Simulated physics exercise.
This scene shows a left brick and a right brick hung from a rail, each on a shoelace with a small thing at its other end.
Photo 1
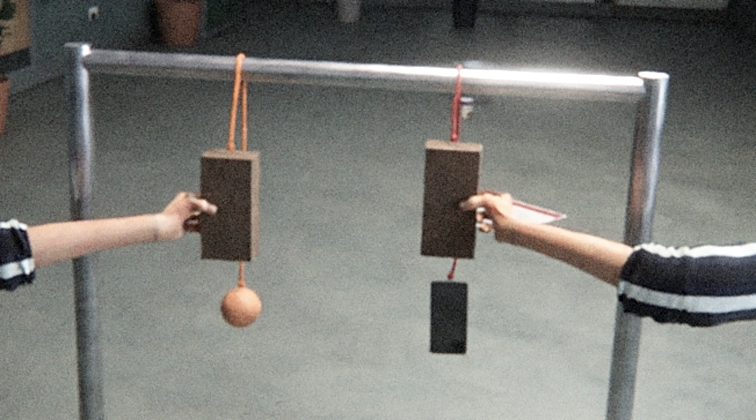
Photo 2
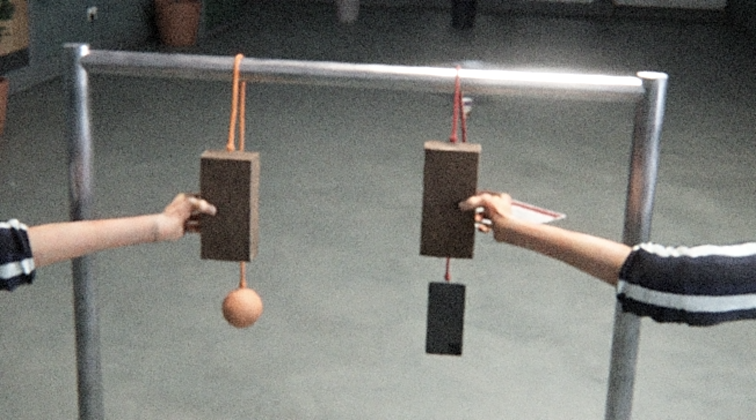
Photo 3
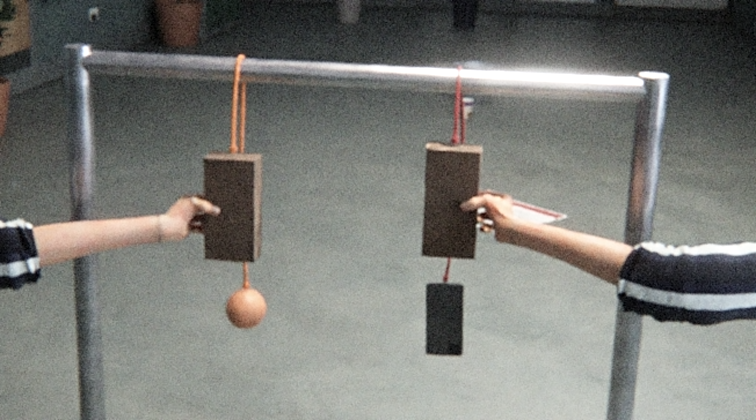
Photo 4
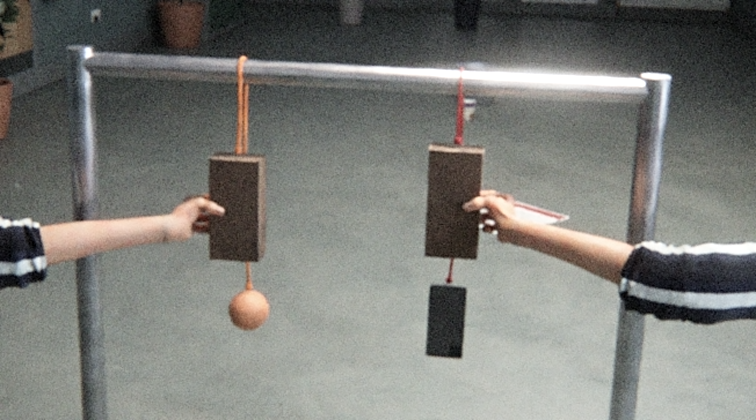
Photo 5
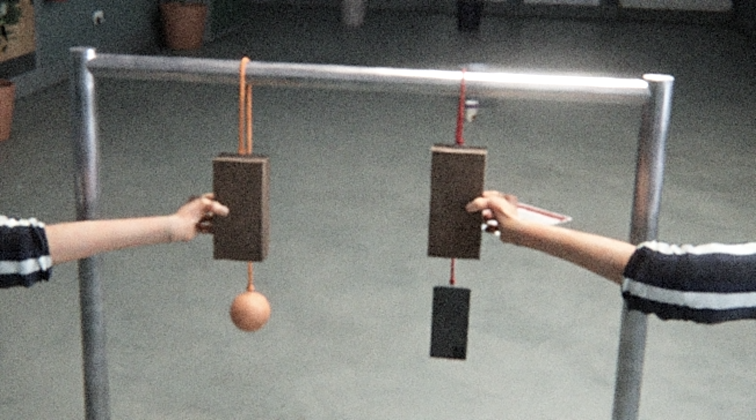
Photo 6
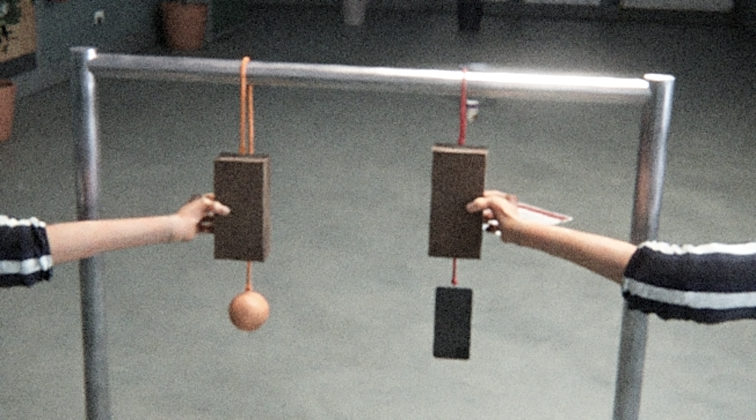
At a metal rail, two hands hold hanging bricks that shift slightly right.
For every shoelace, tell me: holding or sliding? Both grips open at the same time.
Left brick - sliding. Right brick - sliding.
Then, 0.30 s on from there, left brick dropping near (243, 278); right brick dropping near (455, 260).
Then, 0.56 s on from there, left brick on the floor; right brick dropping.
Then, 0.82 s on from there, left brick on the floor; right brick on the floor.
In the end, left brick on the floor; right brick on the floor. The left brick pulls its rope through and the right brick runs down to the floor.
